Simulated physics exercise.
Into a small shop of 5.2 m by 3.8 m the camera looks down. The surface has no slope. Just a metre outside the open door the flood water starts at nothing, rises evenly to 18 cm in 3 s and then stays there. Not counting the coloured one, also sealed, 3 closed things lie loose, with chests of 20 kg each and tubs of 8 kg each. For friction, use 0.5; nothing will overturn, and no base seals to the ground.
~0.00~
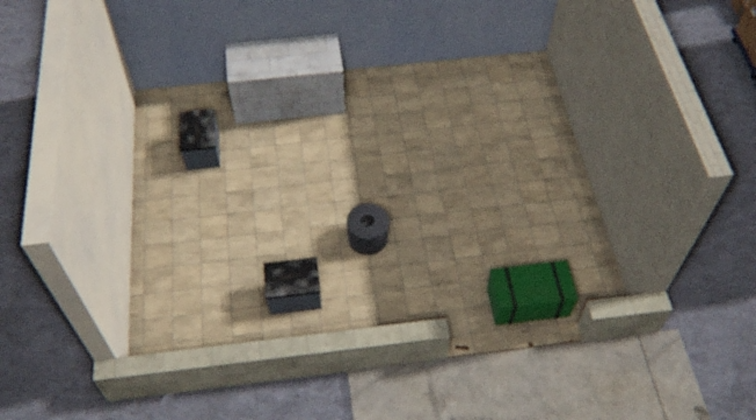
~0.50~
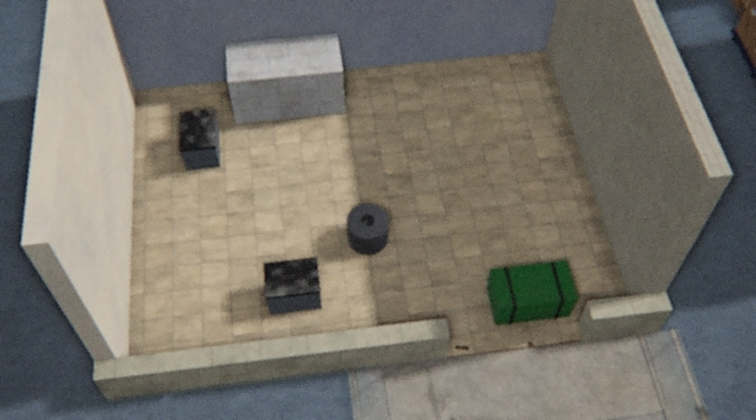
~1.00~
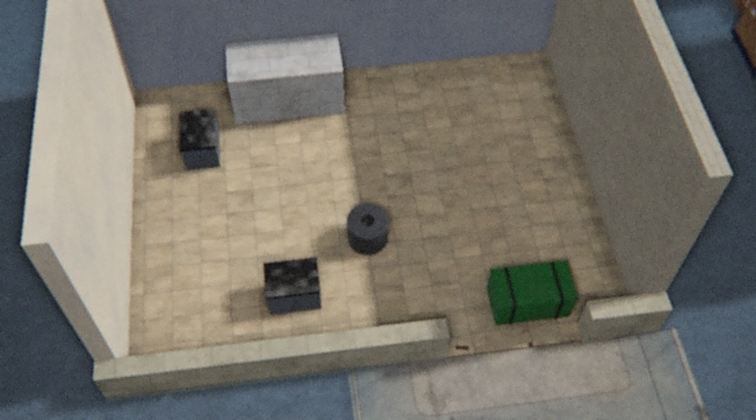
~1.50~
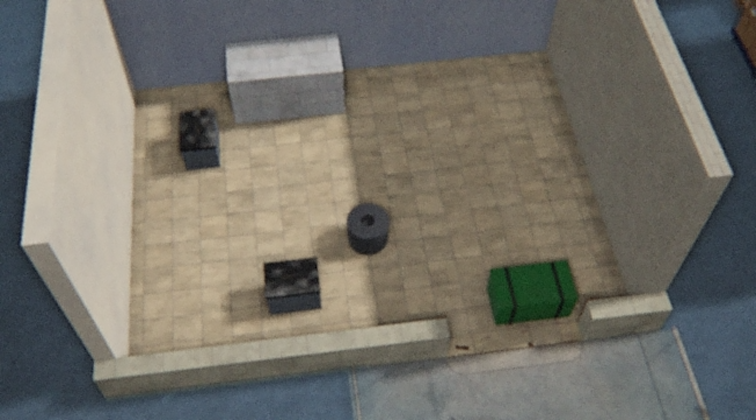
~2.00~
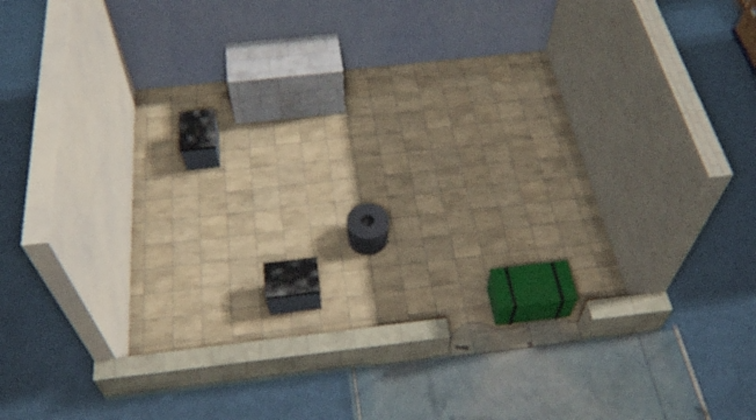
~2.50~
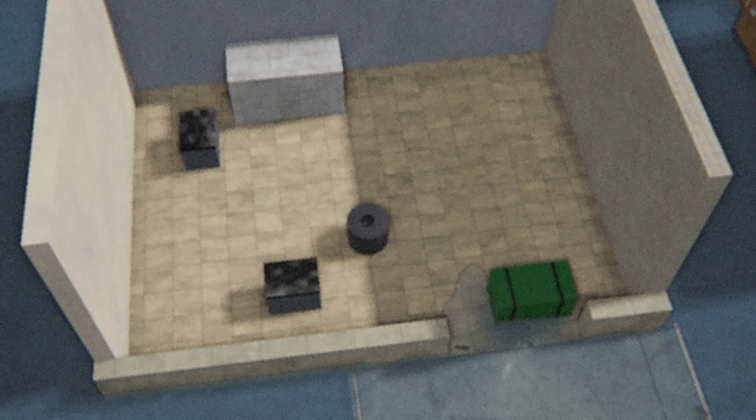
Small open-topped shop seen from above, water spreading outside and starting through the front gap beside a still green trunk.
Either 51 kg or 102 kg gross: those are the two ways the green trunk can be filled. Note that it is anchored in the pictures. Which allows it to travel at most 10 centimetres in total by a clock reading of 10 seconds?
It seems only the weightier option will anchor it.
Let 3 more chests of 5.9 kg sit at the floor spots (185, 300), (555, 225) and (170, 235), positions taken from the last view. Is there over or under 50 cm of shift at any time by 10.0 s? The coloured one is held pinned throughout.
Answer by position: Inside the range; inside the range; inside the range.
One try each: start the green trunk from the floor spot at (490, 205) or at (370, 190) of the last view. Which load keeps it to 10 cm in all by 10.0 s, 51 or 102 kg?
Respectively, the light option succeeds and the light option succeeds.
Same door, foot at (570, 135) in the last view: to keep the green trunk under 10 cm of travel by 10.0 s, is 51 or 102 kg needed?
Lab note: Lower mass sufficient.
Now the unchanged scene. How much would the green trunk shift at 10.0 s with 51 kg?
Roughly 40 cm.
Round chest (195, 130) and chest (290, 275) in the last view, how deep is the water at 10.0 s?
Depth approx. 2 cm / 2 cm.
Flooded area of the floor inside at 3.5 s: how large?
Roughly 2.5 m2 of it is wet.
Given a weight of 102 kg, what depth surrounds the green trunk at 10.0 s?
7 cm, roughly.
After 3.5 s the green trunk would be 7 cm from its start with 51 kg and 0 cm from its start with 102 kg; 8 cm of water round it then.
After 4.5 s the green trunk would be 37 cm from its start with 51 kg and 0 cm from its start with 102 kg; 7 cm of water round it then.
After 7.0 s the green trunk would be 38 cm from its start with 51 kg and 0 cm from its start with 102 kg; 7 cm of water round it then.
After 10.0 s the green trunk would be 38 cm from its start with 51 kg and 0 cm from its start with 102 kg; 7 cm of water round it then.
